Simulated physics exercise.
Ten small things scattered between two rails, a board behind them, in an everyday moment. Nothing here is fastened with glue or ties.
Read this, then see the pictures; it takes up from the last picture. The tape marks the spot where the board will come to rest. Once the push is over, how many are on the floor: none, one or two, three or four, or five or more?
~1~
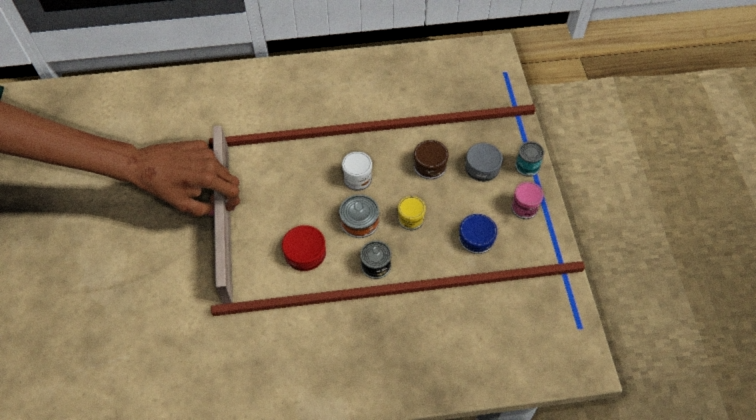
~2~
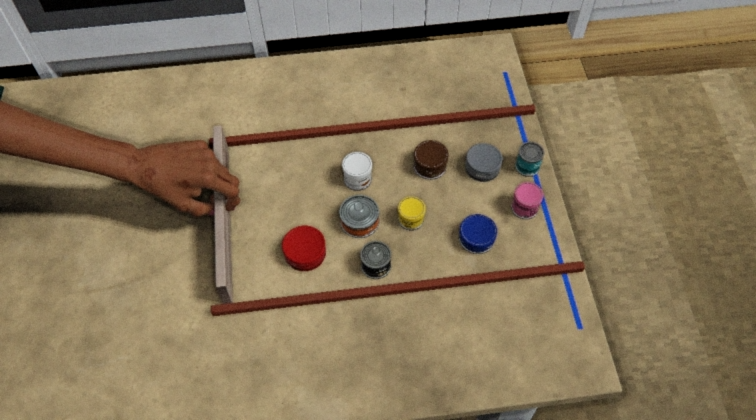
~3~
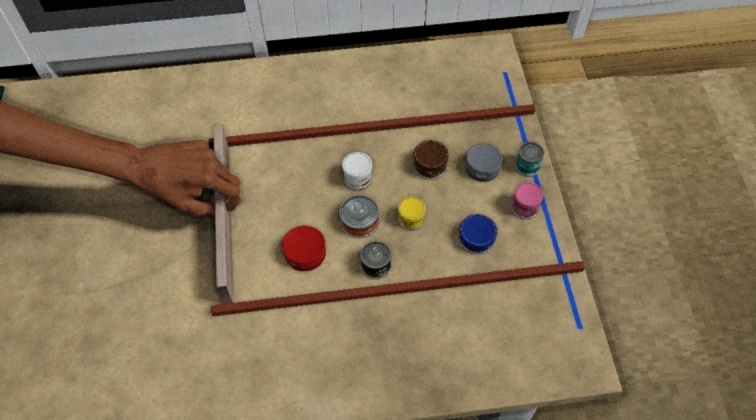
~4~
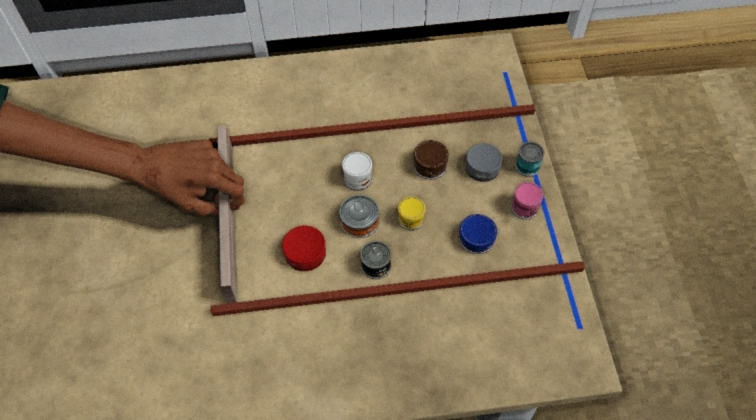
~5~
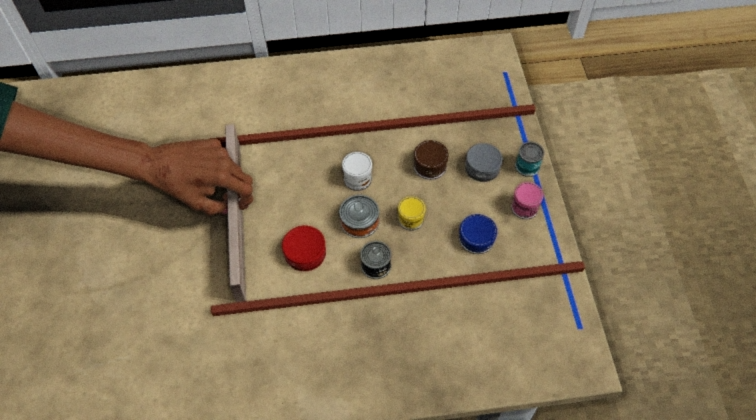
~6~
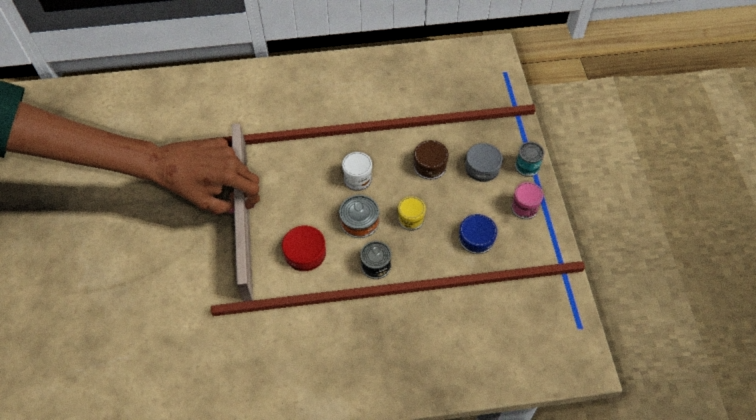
On the floor: Five or more.
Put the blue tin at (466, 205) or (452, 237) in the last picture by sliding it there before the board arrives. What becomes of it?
Taking them in order, it drops away and then it drops away.
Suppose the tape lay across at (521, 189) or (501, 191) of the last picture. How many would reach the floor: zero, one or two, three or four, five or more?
First five or more, then one to two.
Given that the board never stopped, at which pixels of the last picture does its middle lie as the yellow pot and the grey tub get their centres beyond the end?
First near (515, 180), second near (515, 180).
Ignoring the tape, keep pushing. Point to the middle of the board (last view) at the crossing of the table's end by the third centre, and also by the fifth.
First about (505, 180), next about (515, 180).
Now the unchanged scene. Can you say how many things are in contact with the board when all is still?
At rest, 5 are in contact.
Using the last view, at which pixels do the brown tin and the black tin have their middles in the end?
Near (541, 128) and (575, 247).
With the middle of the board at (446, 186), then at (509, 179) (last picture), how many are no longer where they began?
9, then 10.
Soon after, none off yet; turquoise pot at rest near (530, 159); pink tin at rest near (527, 201); grey tub at rest near (483, 163).
At rest, the number that fall off is five or more; fallen, yellow pot, blue tin, grey tub, pink tin and turquoise pot.
